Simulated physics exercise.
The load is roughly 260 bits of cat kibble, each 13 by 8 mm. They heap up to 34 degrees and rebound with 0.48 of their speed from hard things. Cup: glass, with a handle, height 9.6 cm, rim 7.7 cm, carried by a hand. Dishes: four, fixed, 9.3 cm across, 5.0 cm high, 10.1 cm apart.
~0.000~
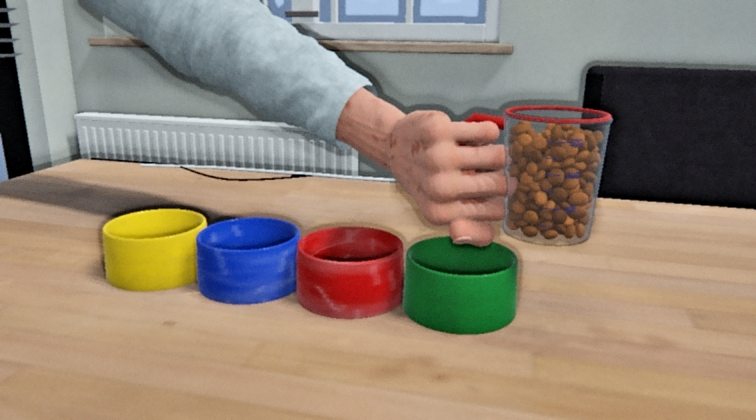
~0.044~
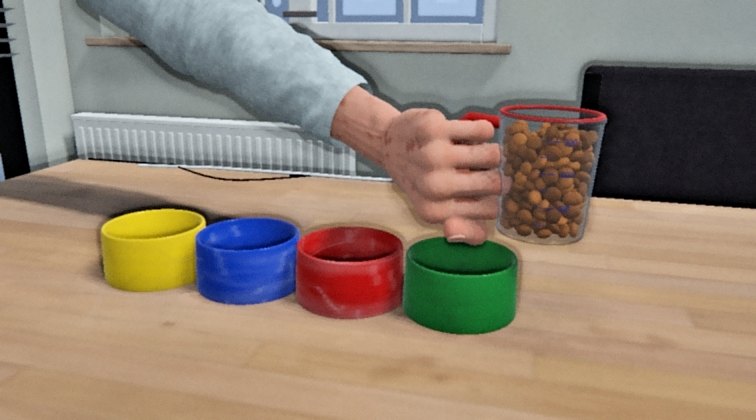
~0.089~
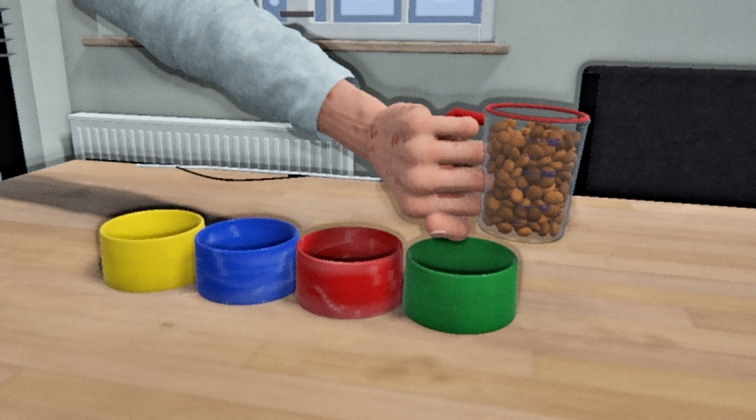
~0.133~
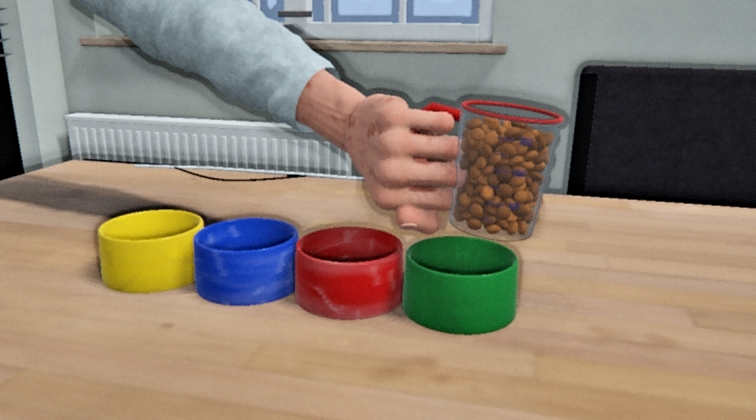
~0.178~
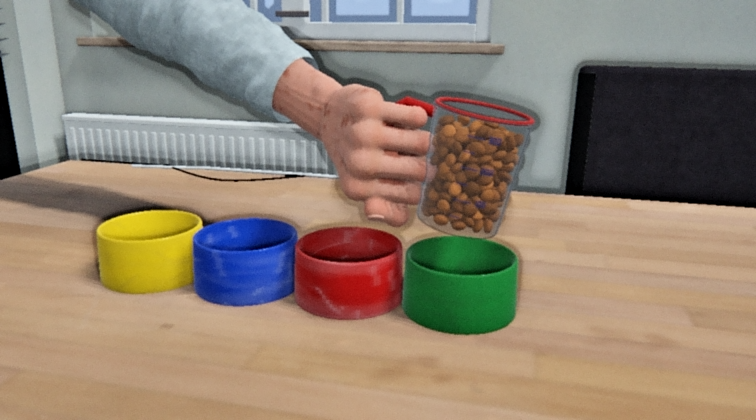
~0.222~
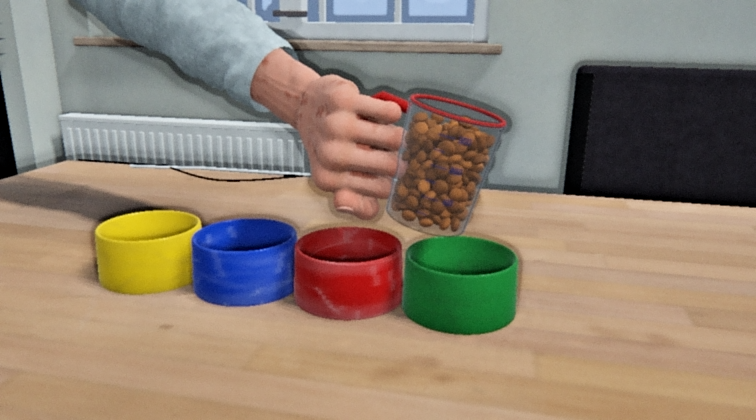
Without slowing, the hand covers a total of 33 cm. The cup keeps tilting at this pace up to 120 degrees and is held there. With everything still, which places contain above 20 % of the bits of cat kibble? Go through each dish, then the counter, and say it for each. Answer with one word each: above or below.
Red below, blue above, green below, yellow below, counter below.
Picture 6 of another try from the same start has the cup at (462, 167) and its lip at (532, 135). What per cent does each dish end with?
Then red 0, blue 100, green 0, and yellow 0.
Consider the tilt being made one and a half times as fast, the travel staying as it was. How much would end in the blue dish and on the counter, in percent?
I'd expect blue to end at 100 and the counter at 0.
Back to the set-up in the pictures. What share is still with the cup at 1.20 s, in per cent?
It works out to about 90 per cent of the load.
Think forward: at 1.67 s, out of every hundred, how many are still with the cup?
About 20 percent of the load.
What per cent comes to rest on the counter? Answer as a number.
Estimate: Near 0 per cent.
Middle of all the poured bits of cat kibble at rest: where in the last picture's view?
My guess is close to (244, 252).
Then, at 0.81 s, tilt 64 degrees; cup holds 100 %.
Then, at 1.20 s, tilt 98 degrees; cup holds 90 %, blue 10 %.
Then, at 1.67 s, tilt 120 degrees; cup holds 20 %, blue 80 %.
In the end, at 2.5 s, red 0 %, blue 100 %, green 0 %, yellow 0 %, counter 0 %.
